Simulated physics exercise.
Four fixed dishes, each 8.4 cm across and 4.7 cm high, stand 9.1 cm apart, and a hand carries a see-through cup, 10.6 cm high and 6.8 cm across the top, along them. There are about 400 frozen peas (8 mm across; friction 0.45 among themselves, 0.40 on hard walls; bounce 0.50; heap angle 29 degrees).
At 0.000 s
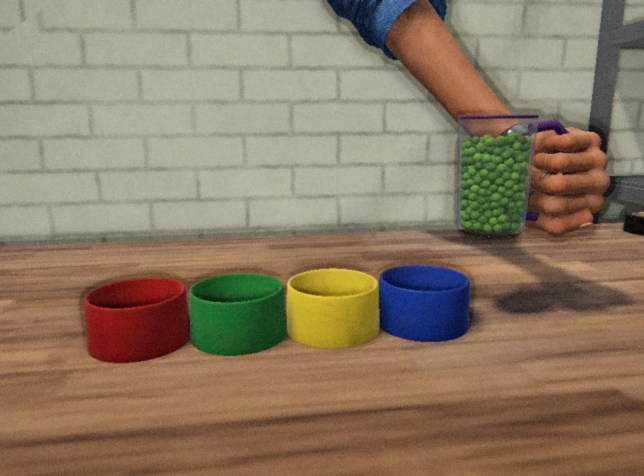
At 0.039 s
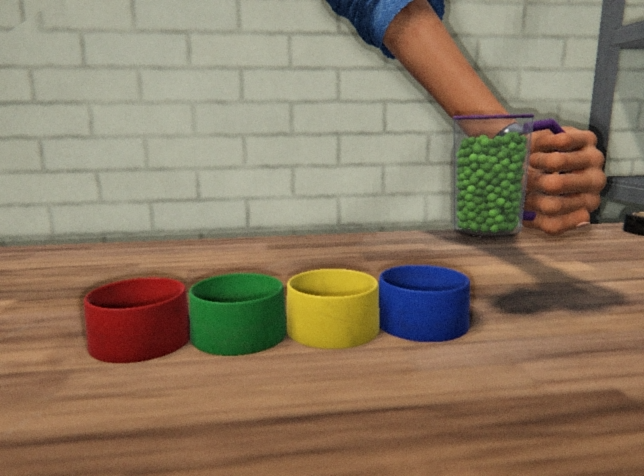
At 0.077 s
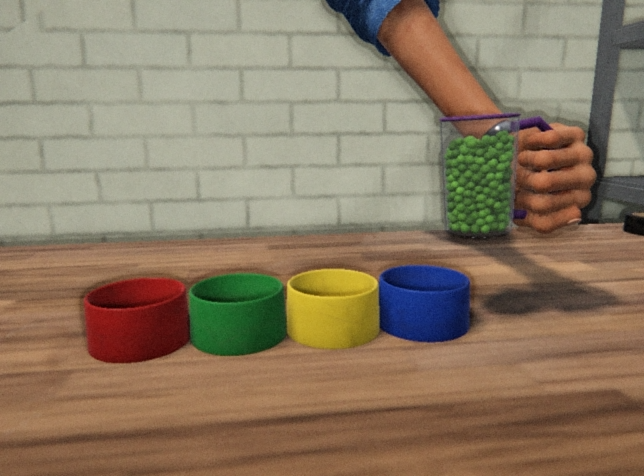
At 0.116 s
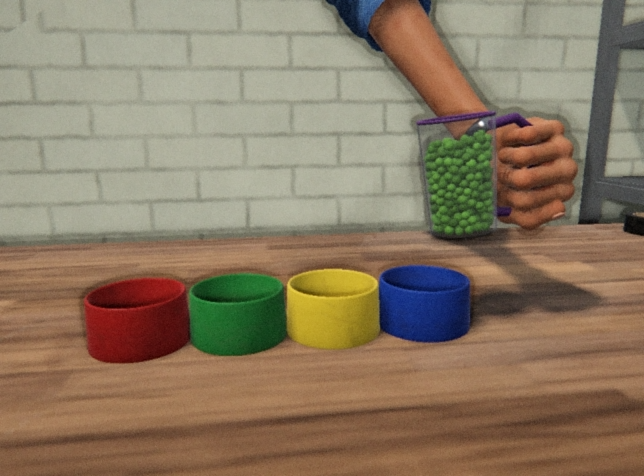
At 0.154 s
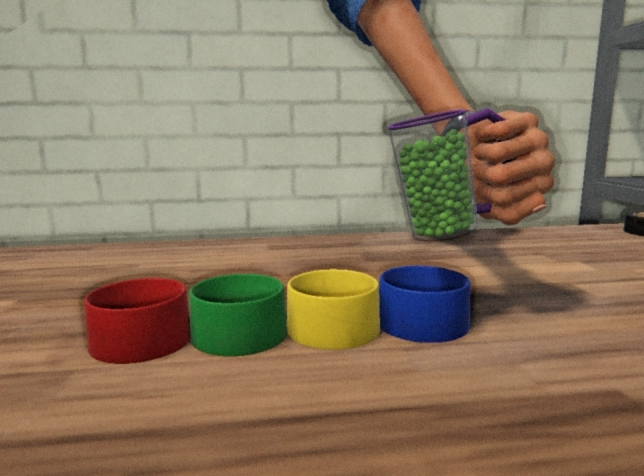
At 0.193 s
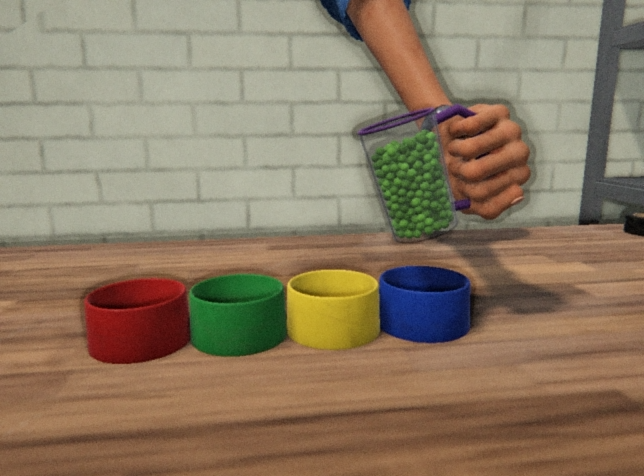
On a wooden tabletop by a pale brick wall, a hand moved a see-through cup of green peas left toward a row of red, green, yellow and blue dishes, gradually tilting it leftward.
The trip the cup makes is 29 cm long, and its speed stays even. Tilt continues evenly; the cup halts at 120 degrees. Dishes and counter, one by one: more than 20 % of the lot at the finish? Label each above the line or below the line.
Red: Above the line; blue: Below the line; green: Below the line; yellow: Below the line; counter: Above the line.
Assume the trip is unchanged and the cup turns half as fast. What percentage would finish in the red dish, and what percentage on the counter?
Shares: Red at 70; counter at 30.
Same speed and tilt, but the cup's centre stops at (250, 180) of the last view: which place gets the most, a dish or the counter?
That'd be red, it takes the most.
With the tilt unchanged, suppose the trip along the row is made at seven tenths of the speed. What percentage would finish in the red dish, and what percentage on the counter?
Shares: Red 60, counter 40.
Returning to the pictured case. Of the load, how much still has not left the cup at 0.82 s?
Close to 85 in a hundred.
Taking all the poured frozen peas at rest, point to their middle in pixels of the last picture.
(120, 326).
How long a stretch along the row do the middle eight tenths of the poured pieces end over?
It covers some 17 centimetres of the row.
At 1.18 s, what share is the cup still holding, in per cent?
About 25 percent of the load.
After 0.57 s, tilt 67 degrees; cup holds 100 %.
After 0.82 s, tilt 100 degrees; cup holds 85 %, red 5 %.
After 1.18 s, tilt 120 degrees; cup holds 25 %, red 55 %.
By 2.4 s all is still; red 70 %, blue 0 %, green 0 %, yellow 0 %, counter 30 %.
